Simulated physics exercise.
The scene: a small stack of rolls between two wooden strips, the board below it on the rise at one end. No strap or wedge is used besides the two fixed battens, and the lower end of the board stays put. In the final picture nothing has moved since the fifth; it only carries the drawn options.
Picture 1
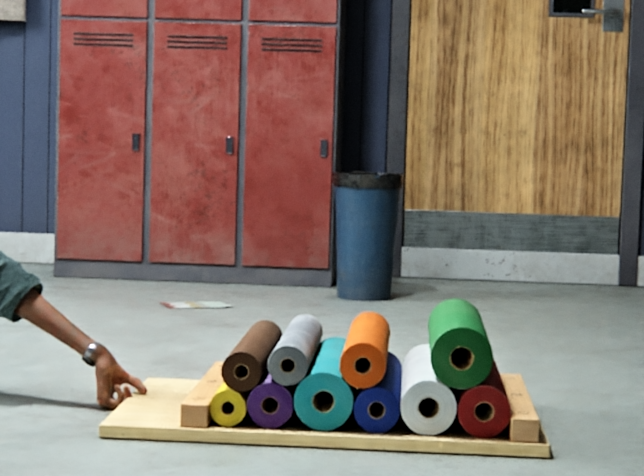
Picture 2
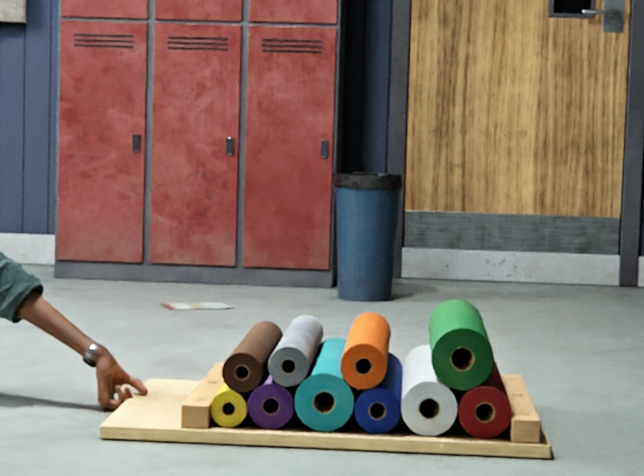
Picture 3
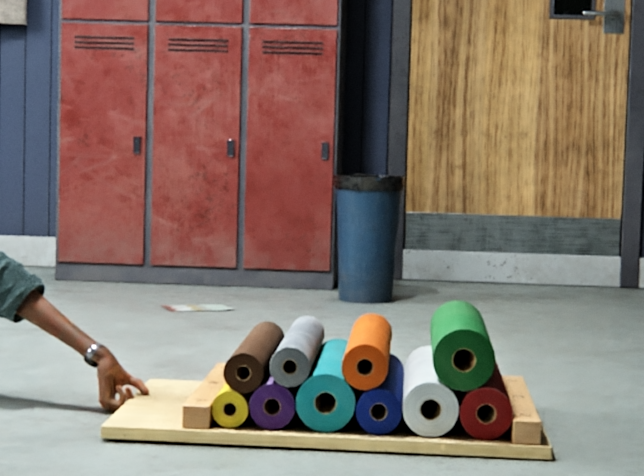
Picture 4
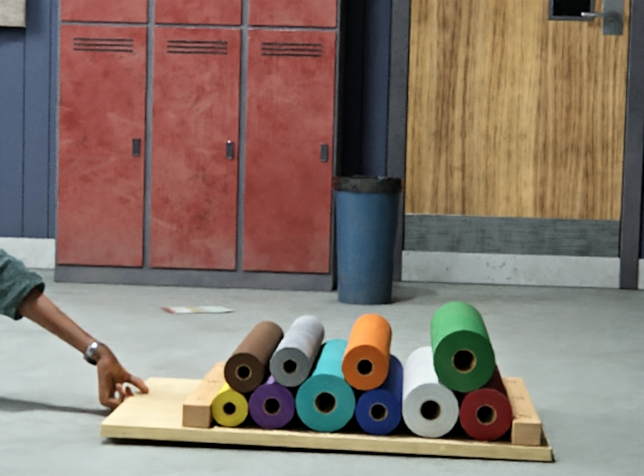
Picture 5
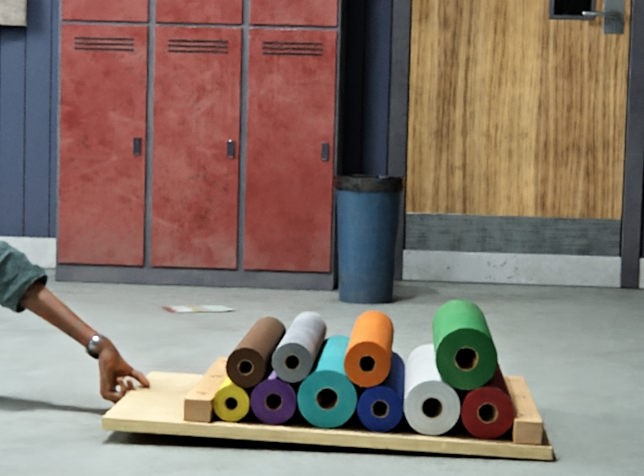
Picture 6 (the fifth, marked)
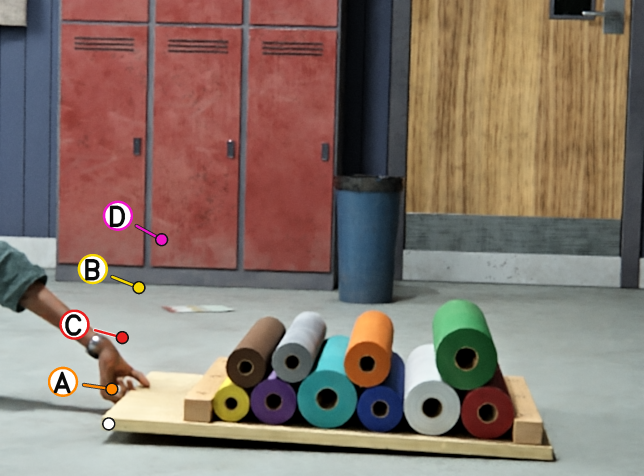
The clip shows a hand gripping the left end of a wooden board loaded with stacked coloured rolls between two wooden strips, barely moving at first, then raising that end slightly while the rolls keep their arrangement.
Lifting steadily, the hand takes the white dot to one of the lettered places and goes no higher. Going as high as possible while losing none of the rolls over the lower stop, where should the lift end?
Lift it to B and no more.
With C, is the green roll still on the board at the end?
Yes, with C.
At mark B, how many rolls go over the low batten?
At B the number is none.
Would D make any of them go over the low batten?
Yes, at D.
On the copy, A at (112, 389); B at (139, 287); C at (122, 338); D at (162, 239); the white dot at (109, 424).
On B. First, board at 14°.
Then, board at 20°.
Finally, board at 20°, none over the low batten.
By contrast, A none over the low batten; C none over the low batten; D two over the low batten (orange, green).
